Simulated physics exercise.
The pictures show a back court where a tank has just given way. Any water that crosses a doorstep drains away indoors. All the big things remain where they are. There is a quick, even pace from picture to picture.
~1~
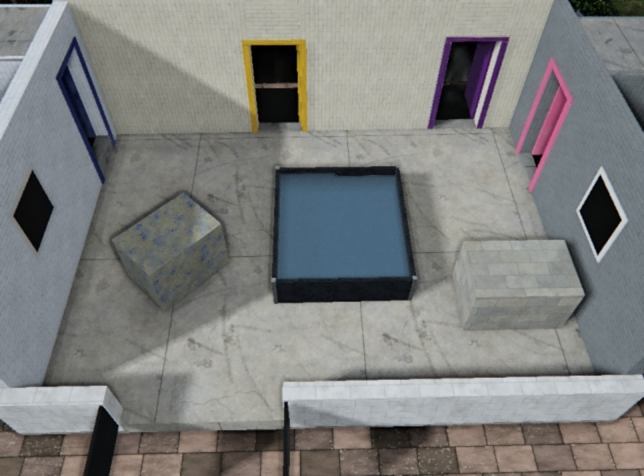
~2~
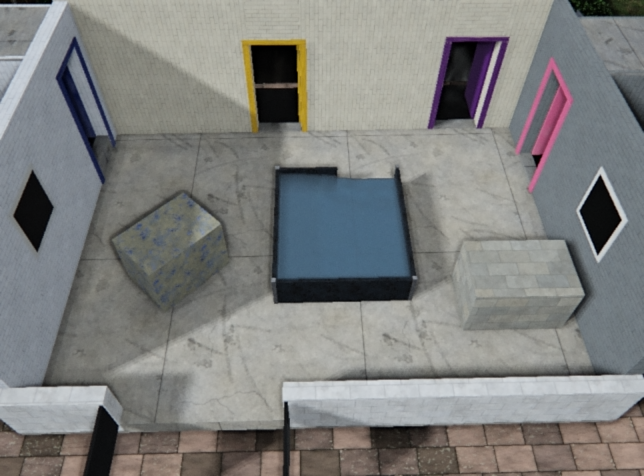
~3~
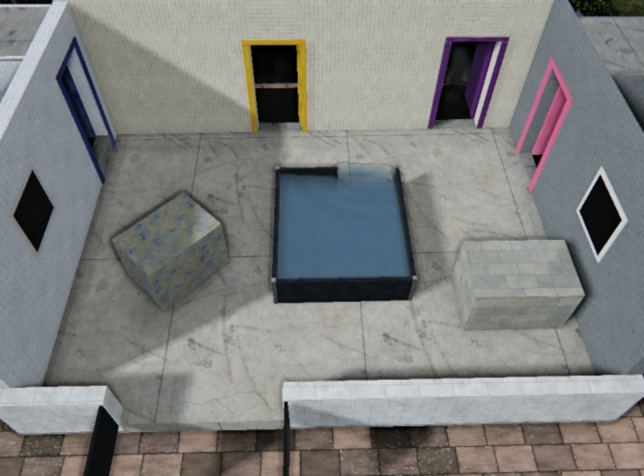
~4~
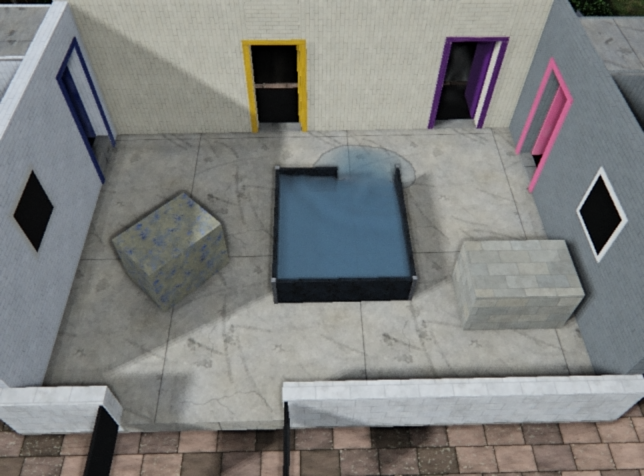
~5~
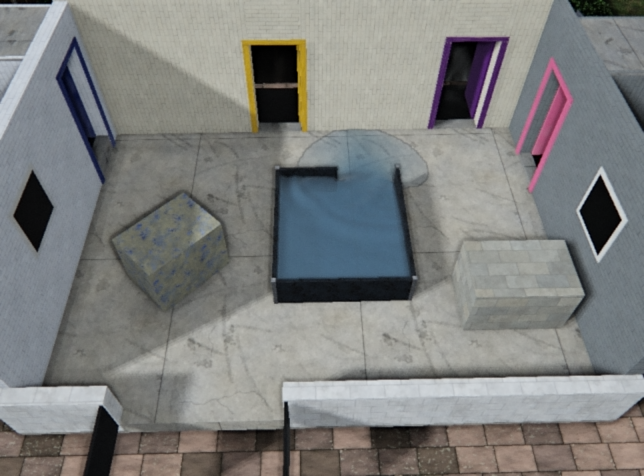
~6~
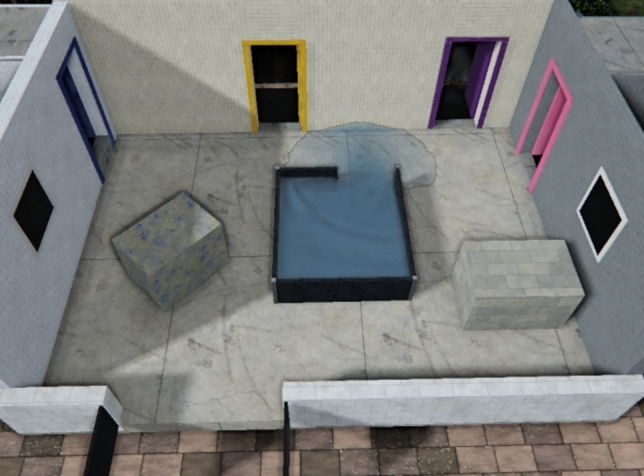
A square tank of blue water sat in a walled court between two stone blocks, then part of its far side opened and water poured out, spreading across the paving in a widening rounded pool.
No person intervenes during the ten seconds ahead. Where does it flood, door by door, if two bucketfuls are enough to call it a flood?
At the blue door it does not flood; at the yellow door it floods; at the pink door it floods; at the purple door it floods.
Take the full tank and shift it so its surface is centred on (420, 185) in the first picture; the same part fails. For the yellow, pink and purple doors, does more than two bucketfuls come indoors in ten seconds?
Yellow falls short, pink falls short, purple exceeds the limit.
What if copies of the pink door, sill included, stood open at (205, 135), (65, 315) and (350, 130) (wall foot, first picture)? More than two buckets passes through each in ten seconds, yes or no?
Door by door: Ends up below, ends up below, ends up above.
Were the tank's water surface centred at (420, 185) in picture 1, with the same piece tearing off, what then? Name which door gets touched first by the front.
It's the one in purple that comes first.
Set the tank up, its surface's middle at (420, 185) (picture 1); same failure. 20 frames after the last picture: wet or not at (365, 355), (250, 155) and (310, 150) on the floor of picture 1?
Spared, hit, hit.
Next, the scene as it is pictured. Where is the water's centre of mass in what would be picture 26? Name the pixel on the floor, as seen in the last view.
Centre point: Around (348, 199).
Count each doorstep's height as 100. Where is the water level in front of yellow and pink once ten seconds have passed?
First around 150 percent, second around 110 percent.
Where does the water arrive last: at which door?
Looks like the blue one.
A moment on, water covers 10 % of the floor; the blue door not reached, the yellow door under two buckets in, the pink door not reached, the purple door wet at the sill, nothing in.
Next, water covers 20 % of the floor; the blue door not reached, the yellow door under two buckets in, the pink door not reached, the purple door under two buckets in.
Then, water covers 40 % of the floor; the blue door wet at the sill, nothing in, the yellow door over two buckets in, the pink door under two buckets in, the purple door over two buckets in.
Later, water covers 60 % of the floor; the blue door wet at the sill, nothing in, the yellow door over two buckets in, the pink door over two buckets in, the purple door far over two buckets in.
In the end, water covers 85 % of the floor; the blue door wet at the sill, nothing in, the yellow door far over two buckets in, the pink door far over two buckets in, the purple door far over two buckets in.
